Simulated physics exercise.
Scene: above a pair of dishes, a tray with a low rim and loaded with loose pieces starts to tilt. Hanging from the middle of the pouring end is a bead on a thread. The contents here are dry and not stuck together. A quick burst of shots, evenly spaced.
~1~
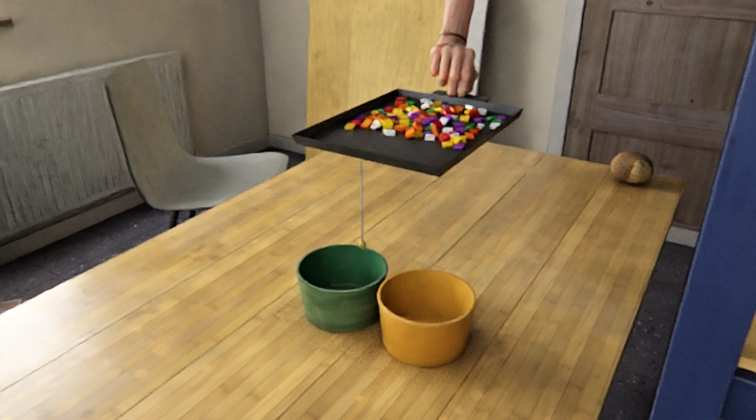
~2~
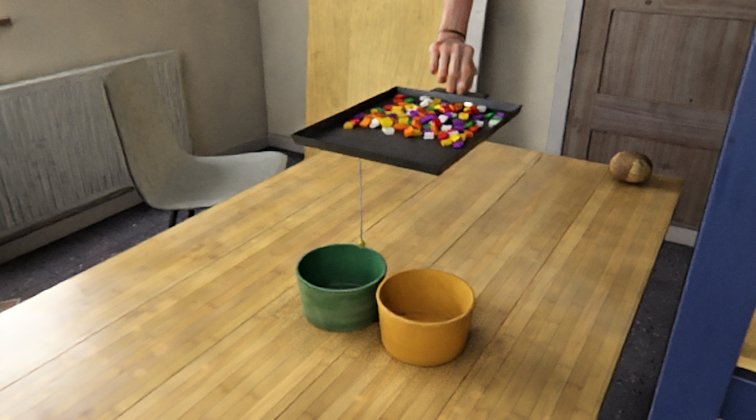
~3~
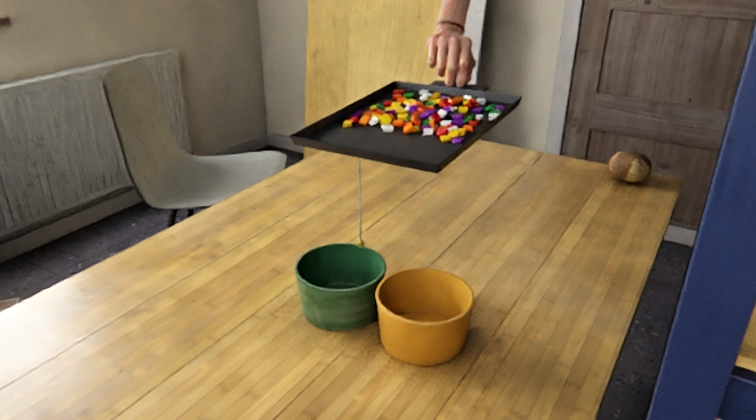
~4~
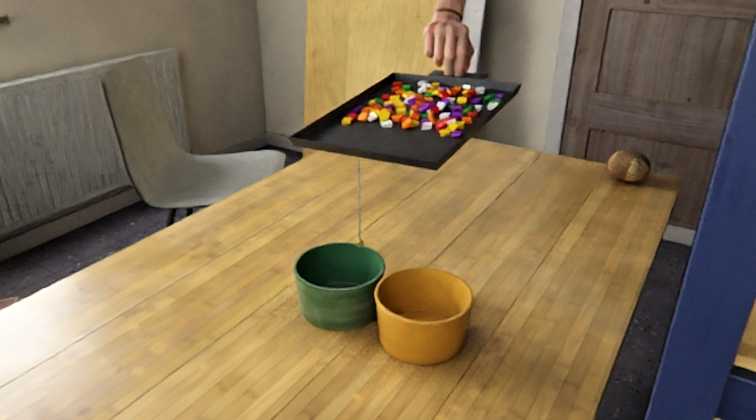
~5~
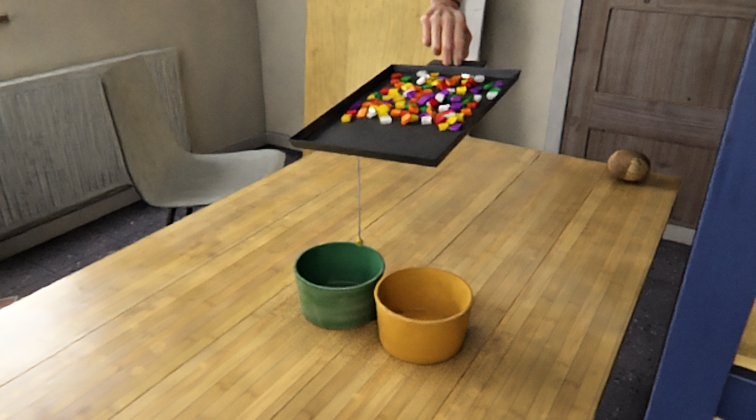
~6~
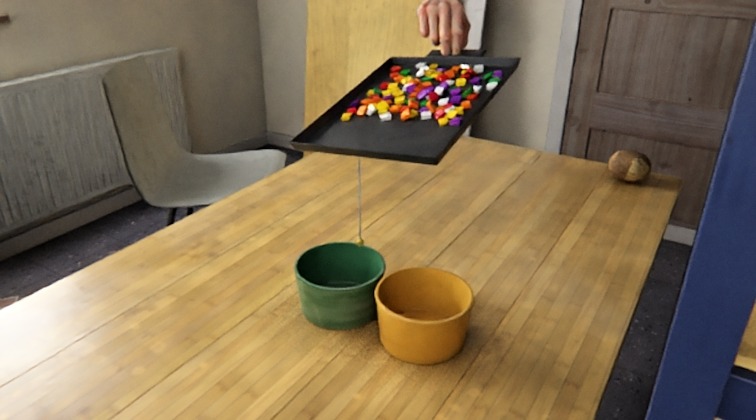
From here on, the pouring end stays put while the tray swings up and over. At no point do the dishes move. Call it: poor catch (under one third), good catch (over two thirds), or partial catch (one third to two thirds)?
Poor catch.
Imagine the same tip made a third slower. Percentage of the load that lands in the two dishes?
Near 20 in a hundred.
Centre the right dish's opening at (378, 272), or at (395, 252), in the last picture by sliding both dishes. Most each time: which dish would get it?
Going by the two tries in order: The left-placed dish, then the left-placed dish.
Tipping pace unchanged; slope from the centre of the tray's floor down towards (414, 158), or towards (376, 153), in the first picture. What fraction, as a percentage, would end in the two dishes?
The share is 70 per cent in the first and 70 per cent in the second.
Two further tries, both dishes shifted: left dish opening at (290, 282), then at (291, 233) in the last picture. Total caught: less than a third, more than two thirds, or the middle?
One: Below one third. Two: Beyond two thirds.
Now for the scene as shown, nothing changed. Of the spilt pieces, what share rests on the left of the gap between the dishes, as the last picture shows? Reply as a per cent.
Close to 100 %.
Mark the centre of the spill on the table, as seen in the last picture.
(290, 277), about.
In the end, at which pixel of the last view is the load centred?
Somewhere close to (294, 279) in the last picture.
Just after the last frame, tray tipped steeply; the larger part on the tray; just a few outside both; roughly a quarter in the air.
A moment on, tray tipped right over; roughly half on the tray; about a tenth in the left dish; roughly half outside both; just a few in the air.
Further on, tray tipped past a quarter turn; roughly a quarter in the left dish; the larger part outside both.
When it is over, tray tipped past a quarter turn; not one in the right dish; roughly a quarter in the left dish; the larger part outside both.
